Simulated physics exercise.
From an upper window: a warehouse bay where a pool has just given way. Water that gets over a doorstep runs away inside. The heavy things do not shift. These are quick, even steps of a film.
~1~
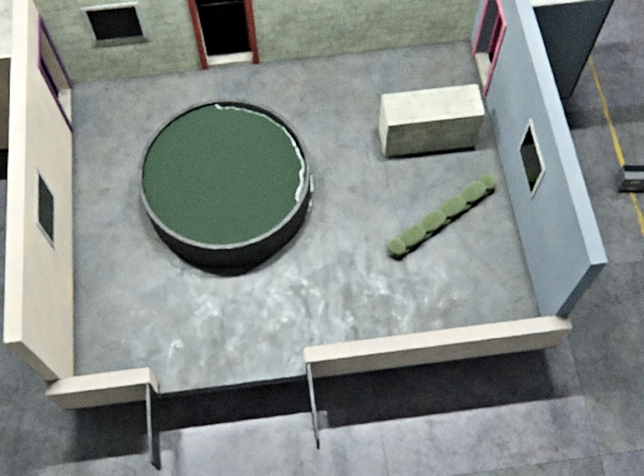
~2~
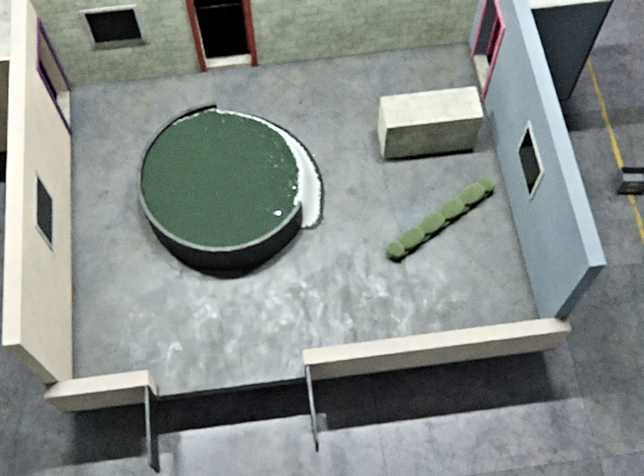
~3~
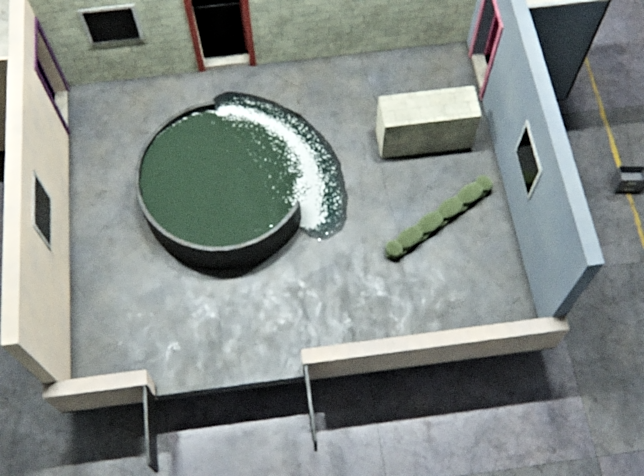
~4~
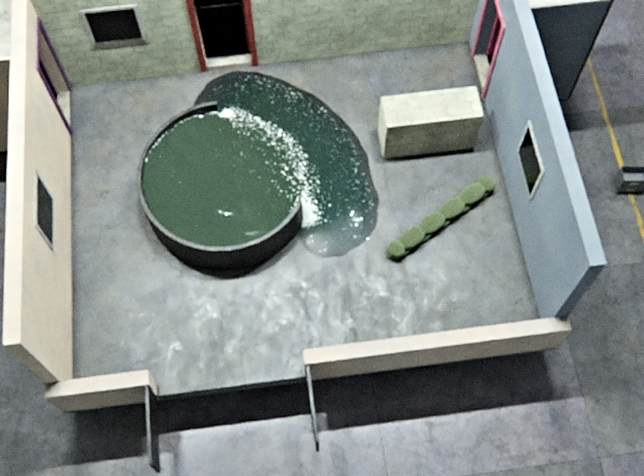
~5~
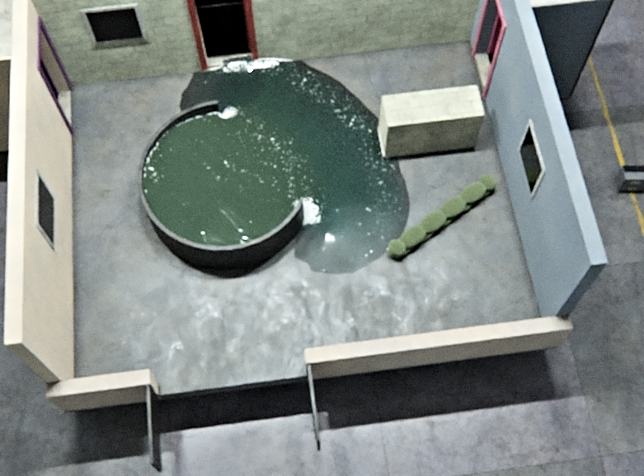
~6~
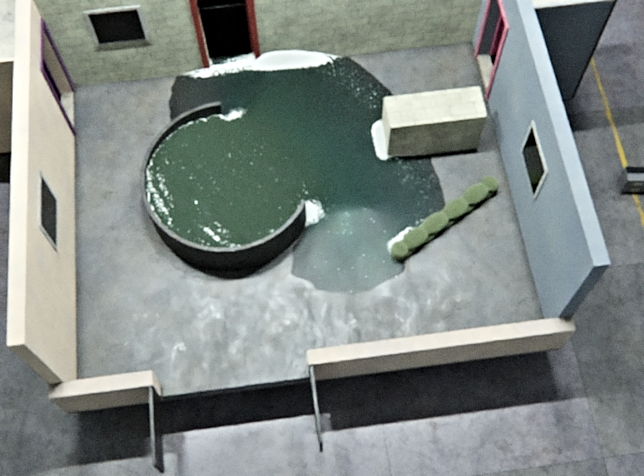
In a walled warehouse bay seen from above, a round, dark-rimmed pool of green water gives way along its right side. White, foamy water pours through the gap and fans out across the grey floor, spreading to the back wall and doorway, then reaching the pale block and row of green bushes.
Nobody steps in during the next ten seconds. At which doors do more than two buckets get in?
In the end: The red door floods; the purple door floods; the pink door floods.
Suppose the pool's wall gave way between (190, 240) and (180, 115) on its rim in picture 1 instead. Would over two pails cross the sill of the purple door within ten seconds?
One by one: Purple takes more.
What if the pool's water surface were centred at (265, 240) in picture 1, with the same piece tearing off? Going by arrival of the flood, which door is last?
That is the purple one.
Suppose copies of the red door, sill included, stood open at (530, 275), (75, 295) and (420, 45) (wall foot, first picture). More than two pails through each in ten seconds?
In that order: Keeps below it, lets less in, takes more.
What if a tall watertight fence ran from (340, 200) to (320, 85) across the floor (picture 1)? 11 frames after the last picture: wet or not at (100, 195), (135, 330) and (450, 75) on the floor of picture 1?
In that order: No water, not flooded, flooded.
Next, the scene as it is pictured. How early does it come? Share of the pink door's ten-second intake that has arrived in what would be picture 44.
About 95 per cent.
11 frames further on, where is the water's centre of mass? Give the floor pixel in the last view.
Roughly at (323, 148).
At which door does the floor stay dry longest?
Last comes the one in purple.
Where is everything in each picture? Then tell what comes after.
In the first frame, the round pool at (225, 172) is whole and still.
In the second frame, the front is at a hidden place, out from the gap at (290, 146).
In the third frame, water pours out at (288, 147) and has run to (220, 99).
In the fourth frame, water pours out at (290, 149) and has run to (338, 251).
In the fifth frame, water pours out at (291, 148) and has run to (352, 267).
In the sixth frame, water pours out at (294, 150) and has run to (398, 269).
A moment on, water covers 35 % of the floor; the red door over two buckets in, the purple door not reached, the pink door wet at the sill, nothing in.
Next, water covers 45 % of the floor; the red door over two buckets in, the purple door wet at the sill, nothing in, the pink door over two buckets in.
Then, water covers 60 % of the floor; the red door far over two buckets in, the purple door under two buckets in, the pink door far over two buckets in.
Later, water covers 85 % of the floor; the red door far over two buckets in, the purple door over two buckets in, the pink door far over two buckets in.
In the end, water covers 95 % of the floor; the red door far over two buckets in, the purple door far over two buckets in, the pink door far over two buckets in.
